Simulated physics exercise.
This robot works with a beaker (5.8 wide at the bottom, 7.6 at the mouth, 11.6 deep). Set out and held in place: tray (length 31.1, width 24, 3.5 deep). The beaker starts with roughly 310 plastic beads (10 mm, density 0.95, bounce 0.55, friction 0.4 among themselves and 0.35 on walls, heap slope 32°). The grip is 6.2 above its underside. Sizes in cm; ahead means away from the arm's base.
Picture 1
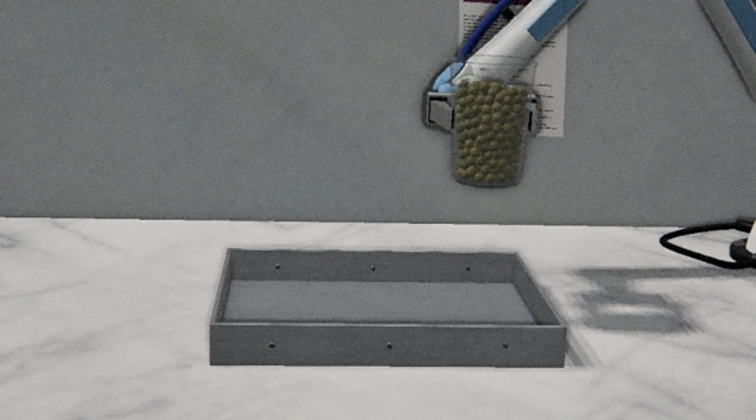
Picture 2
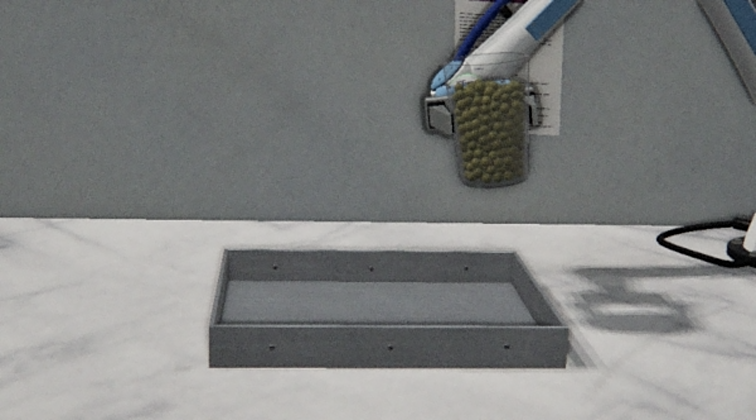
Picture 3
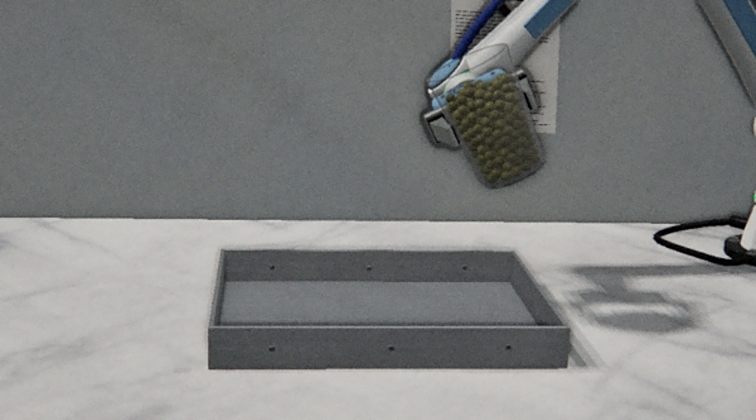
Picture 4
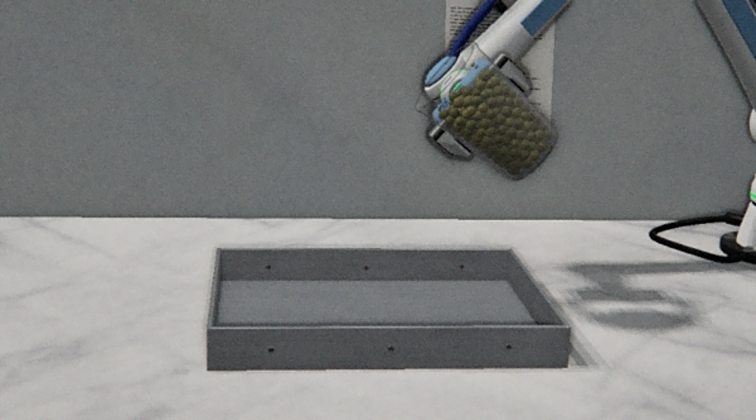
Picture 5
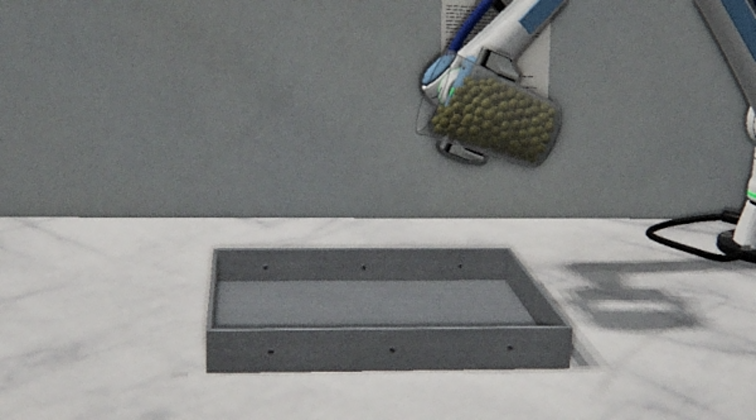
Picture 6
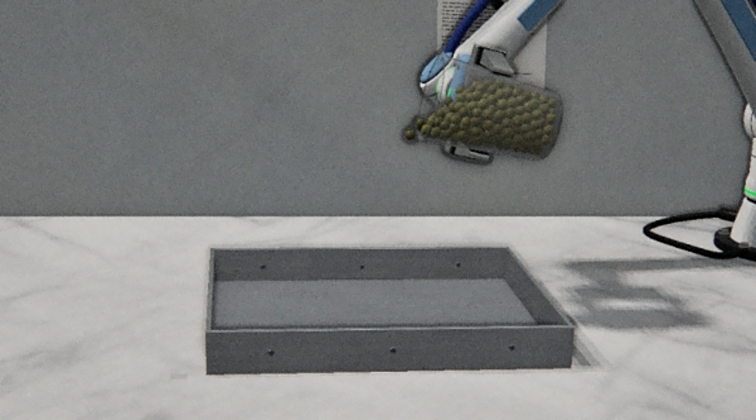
A clear beaker of green beads, gripped by a robot arm above an empty gray tray, tilted steadily to the left until it lay nearly on its side, and the beads slid toward its mouth.
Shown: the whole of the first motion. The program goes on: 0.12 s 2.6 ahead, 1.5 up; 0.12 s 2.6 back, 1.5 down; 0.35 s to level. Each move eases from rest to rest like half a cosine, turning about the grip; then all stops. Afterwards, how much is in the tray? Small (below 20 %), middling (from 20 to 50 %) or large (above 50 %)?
Share in the tray: Middling (from 20 to 50 %).
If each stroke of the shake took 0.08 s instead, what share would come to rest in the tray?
It would be near 55 per cent.
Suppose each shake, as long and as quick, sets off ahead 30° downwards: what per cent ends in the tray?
Some 15 per cent.
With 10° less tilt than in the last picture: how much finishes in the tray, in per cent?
Some 15 per cent.
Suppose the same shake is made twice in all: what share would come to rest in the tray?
It would be near 45 per cent.
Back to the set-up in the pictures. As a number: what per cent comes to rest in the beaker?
Some 70 per cent.
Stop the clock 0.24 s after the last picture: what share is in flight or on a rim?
About 13 per cent.
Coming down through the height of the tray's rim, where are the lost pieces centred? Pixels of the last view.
Around (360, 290).
Then, 0.24 s after the last picture, tilted 77° forward, highest piece 22 above the table; 269 in the beaker, 3 in the tray, 42 in flight or on a rim.
Then, 0.47 s after the last picture, tilted 20° forward, highest piece 25 above the table; 226 in the beaker, 84 in the tray, 4 in flight or on a rim.
Then, 0.79 s after the last picture, level, highest piece 23 above the table; 226 in the beaker, 88 in the tray.
Then, 1.84 s after the last picture, level, highest piece 23 above the table; 226 in the beaker, 88 in the tray.
Final count, 226 in the beaker, 88 in the tray. That is 28 % in the tray.
